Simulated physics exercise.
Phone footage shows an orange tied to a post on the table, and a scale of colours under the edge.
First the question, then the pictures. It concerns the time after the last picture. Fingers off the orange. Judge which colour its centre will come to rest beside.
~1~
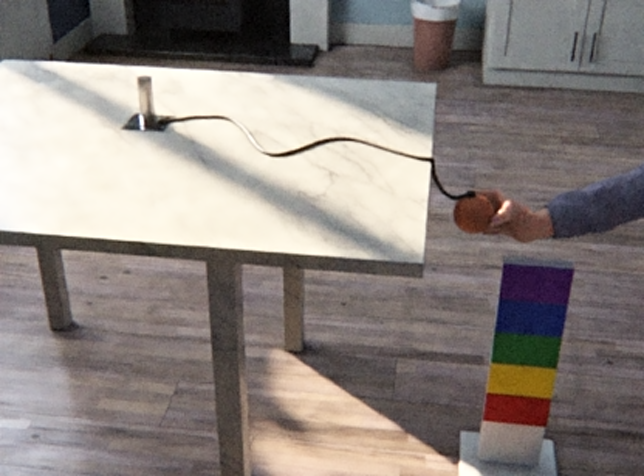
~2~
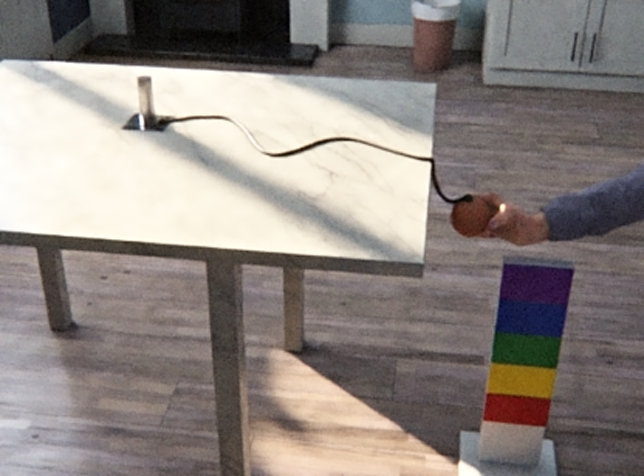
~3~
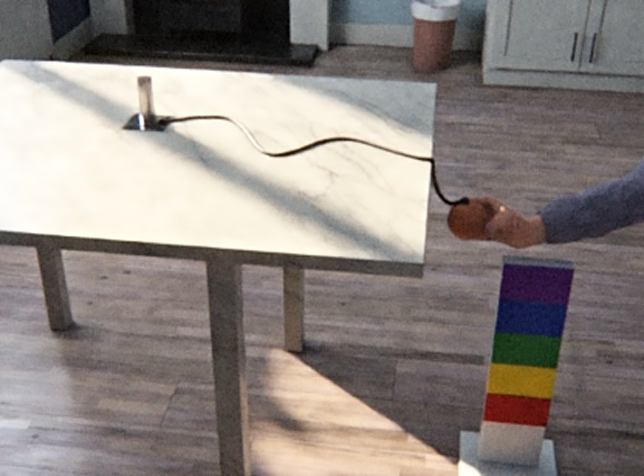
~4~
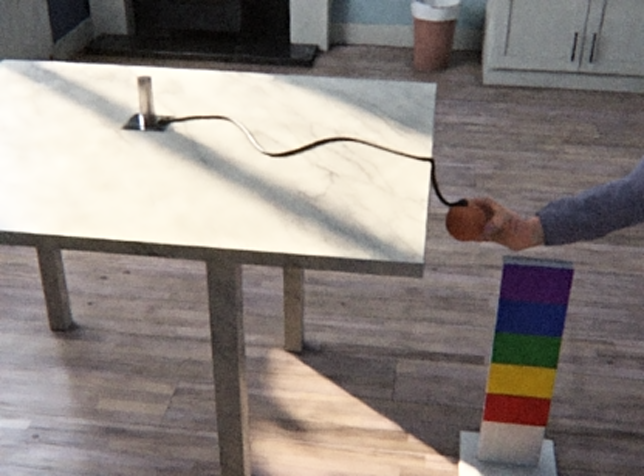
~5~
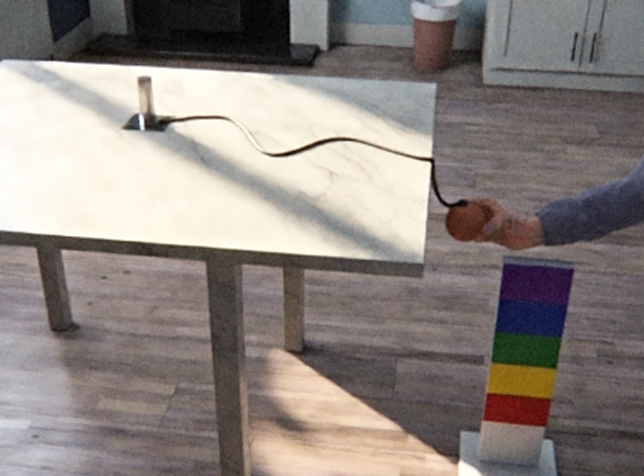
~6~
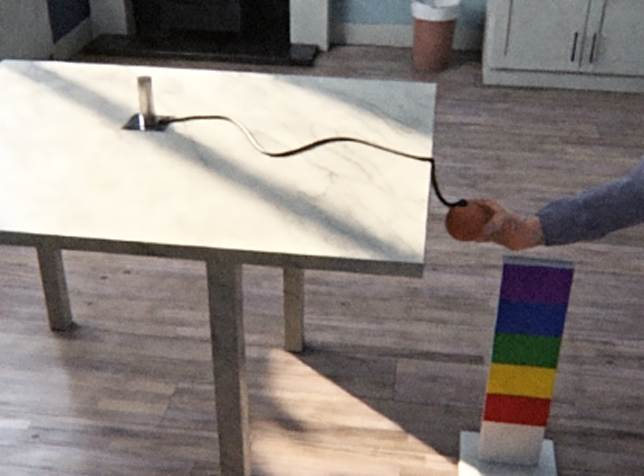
Its centre comes to rest beside blue.
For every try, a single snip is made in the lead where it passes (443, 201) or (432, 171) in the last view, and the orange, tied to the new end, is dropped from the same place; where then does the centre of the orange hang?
The pixels are close to (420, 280) for the first and (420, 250) for the second.
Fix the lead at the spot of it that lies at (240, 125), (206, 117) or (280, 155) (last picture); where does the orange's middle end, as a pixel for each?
Pixel places, try by try: (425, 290), (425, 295), (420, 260).
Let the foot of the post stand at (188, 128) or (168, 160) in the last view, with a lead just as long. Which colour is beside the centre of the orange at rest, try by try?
Green; green.
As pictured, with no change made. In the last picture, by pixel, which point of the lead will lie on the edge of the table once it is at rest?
Pixel (369, 143) or thereabouts.
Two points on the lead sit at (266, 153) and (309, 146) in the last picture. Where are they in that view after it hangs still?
In that view they sit near (317, 144) and near (365, 151).
Soon after, orange near (428, 291); level with blue.
Then, orange near (426, 302); level with blue.
At rest, orange near (425, 303); level with blue. Its middle rests at the blue band.
